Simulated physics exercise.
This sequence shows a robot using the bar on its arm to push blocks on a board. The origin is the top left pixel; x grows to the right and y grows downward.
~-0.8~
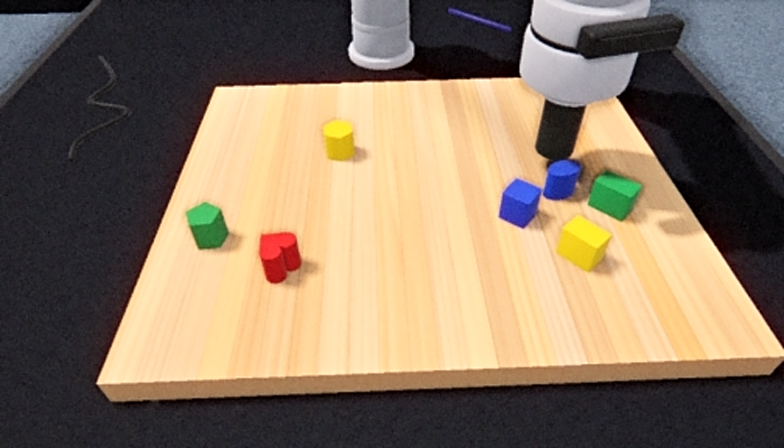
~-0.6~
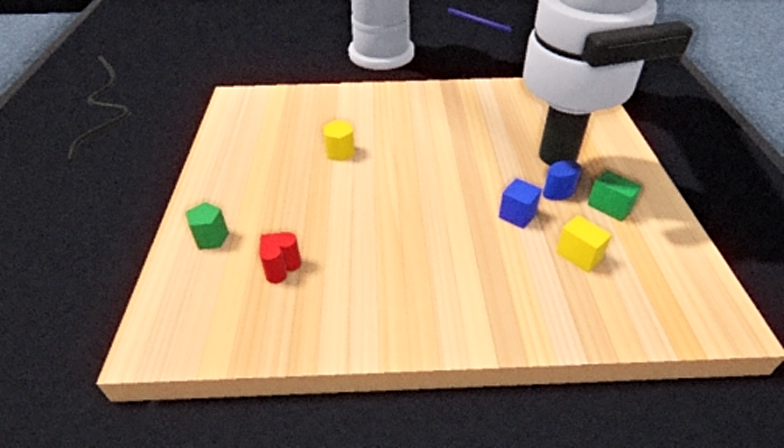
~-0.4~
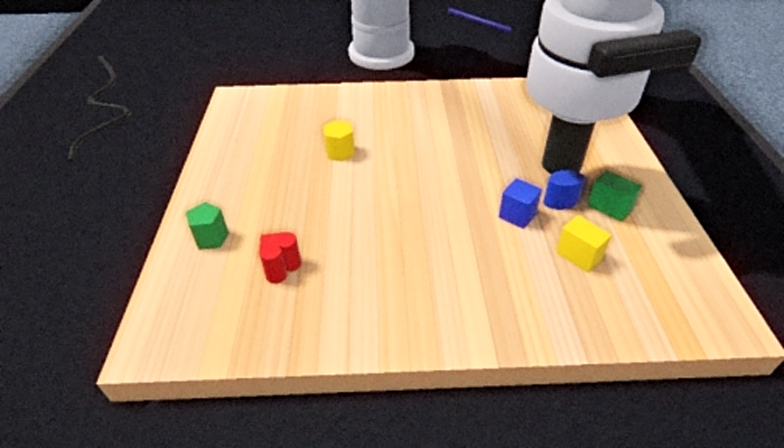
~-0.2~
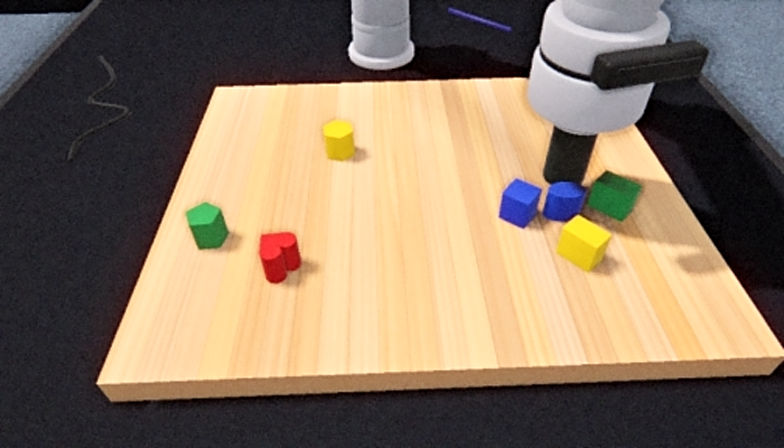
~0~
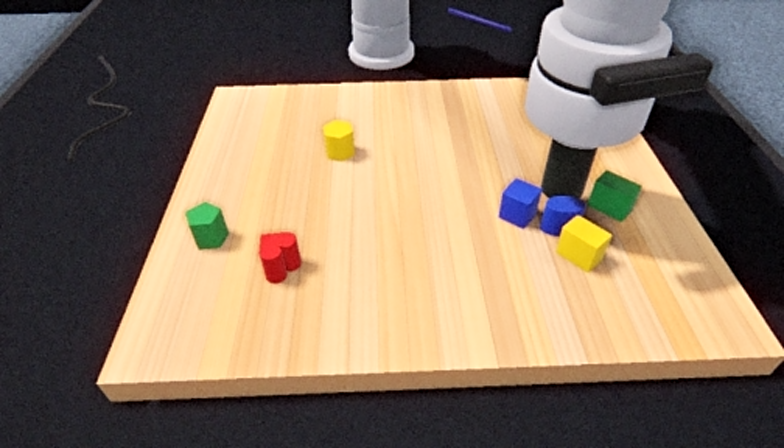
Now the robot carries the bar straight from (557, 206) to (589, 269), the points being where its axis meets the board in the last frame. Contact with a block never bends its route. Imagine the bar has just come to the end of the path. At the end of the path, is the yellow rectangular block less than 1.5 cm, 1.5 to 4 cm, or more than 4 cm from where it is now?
Band: Over 4 cm.
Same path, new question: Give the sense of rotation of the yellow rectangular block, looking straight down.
In a top view, it turns counterclockwise.
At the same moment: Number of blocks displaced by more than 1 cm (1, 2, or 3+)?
Two get moved.
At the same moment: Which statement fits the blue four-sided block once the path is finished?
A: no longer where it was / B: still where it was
The answer is B.
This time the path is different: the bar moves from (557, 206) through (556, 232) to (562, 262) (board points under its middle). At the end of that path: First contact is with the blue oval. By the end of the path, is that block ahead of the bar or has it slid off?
Expect to find it ahead of the bar.
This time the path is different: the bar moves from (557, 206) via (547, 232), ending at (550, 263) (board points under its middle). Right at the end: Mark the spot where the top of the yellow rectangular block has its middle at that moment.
It ends at (611, 259).
The first path, step by step. Halfway along, bar (577, 221); blue oval (565, 231), turned 50° clockwise; yellow rectangular block (592, 254), turned 55° anticlockwise.
At the end, bar (595, 254); blue four-sided block in place; blue oval (558, 239), turned 70° clockwise; yellow rectangular block (597, 271), turned 30° anticlockwise.
